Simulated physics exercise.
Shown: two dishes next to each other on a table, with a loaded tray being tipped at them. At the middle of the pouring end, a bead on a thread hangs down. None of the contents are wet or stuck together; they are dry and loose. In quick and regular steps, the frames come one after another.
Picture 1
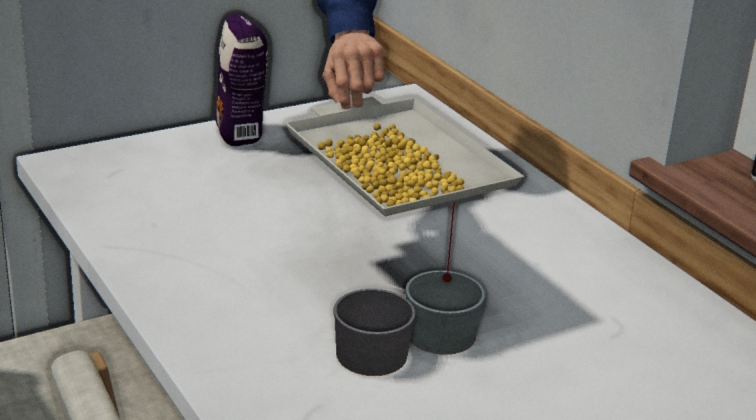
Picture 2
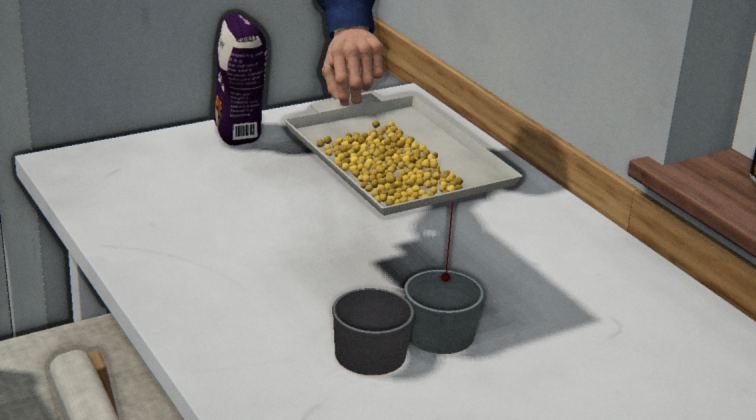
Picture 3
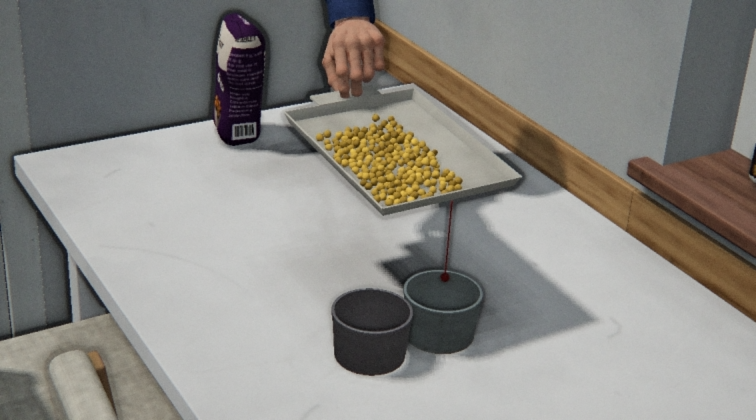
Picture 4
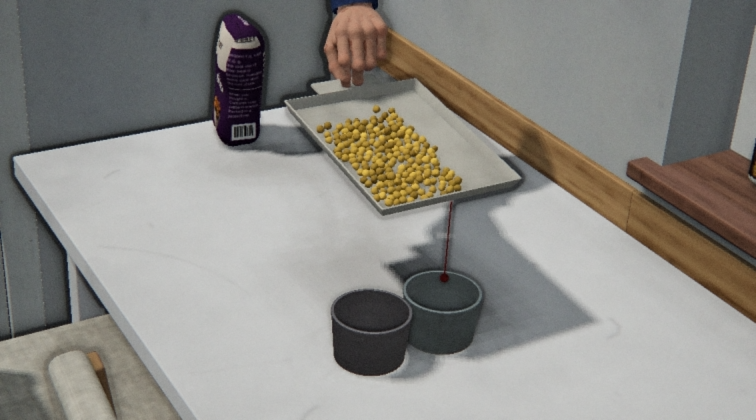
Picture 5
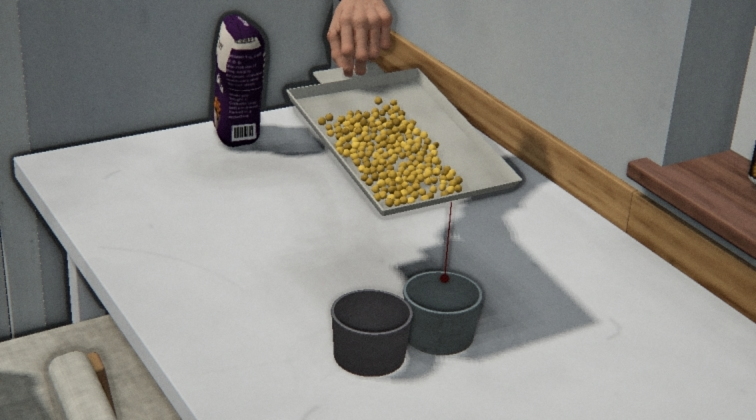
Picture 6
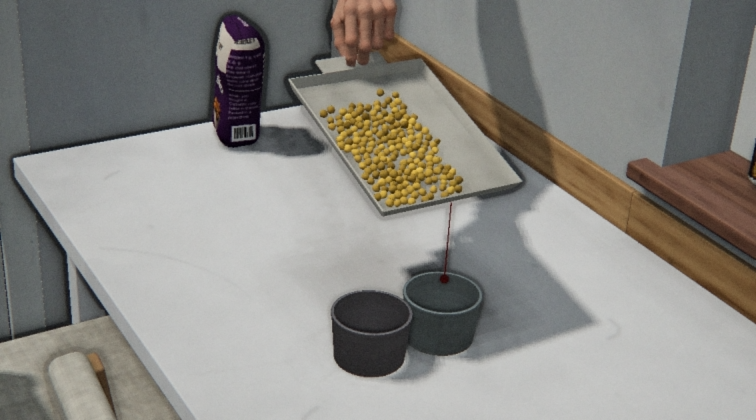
A hand slowly raised the back of a gray tray of yellow corn balls, tilting it toward two dark dishes on a white table, while the balls shifted only slightly and stayed on it.
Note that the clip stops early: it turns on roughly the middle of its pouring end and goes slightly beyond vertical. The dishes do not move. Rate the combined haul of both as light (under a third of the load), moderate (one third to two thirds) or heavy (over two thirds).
A light haul.
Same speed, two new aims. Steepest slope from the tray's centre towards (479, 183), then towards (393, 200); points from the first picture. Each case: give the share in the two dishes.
About 10 and 80 per cent.
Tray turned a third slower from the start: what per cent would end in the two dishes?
Estimate: Around 10%.
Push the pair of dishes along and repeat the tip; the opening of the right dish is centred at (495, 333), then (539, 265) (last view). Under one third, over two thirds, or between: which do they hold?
To begin with: Below one third; after that: Under a third.
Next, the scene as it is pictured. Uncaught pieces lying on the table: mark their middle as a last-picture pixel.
Around (507, 357).
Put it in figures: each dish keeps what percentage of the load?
Roughly 0 in a hundred end in the left dish and roughly 10 in a hundred in the right dish.
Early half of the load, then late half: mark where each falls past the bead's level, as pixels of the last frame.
Around (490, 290) first; around (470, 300) second.
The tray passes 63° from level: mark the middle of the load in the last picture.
The centre of the load shows up near (447, 175) in the last view.
Shortly afterwards, tray tipped steeply; all but a few on the tray; only a few in the right dish; only a few outside both; a little in the air.
Next, tray tipped past a quarter turn; a little in the right dish; the bulk outside both; a little in the air.
Some moments later, tray tipped past a quarter turn; a little in the right dish; the bulk outside both.
In the end, tray tipped past a quarter turn; none at all in the left dish; a little in the right dish; the bulk outside both.
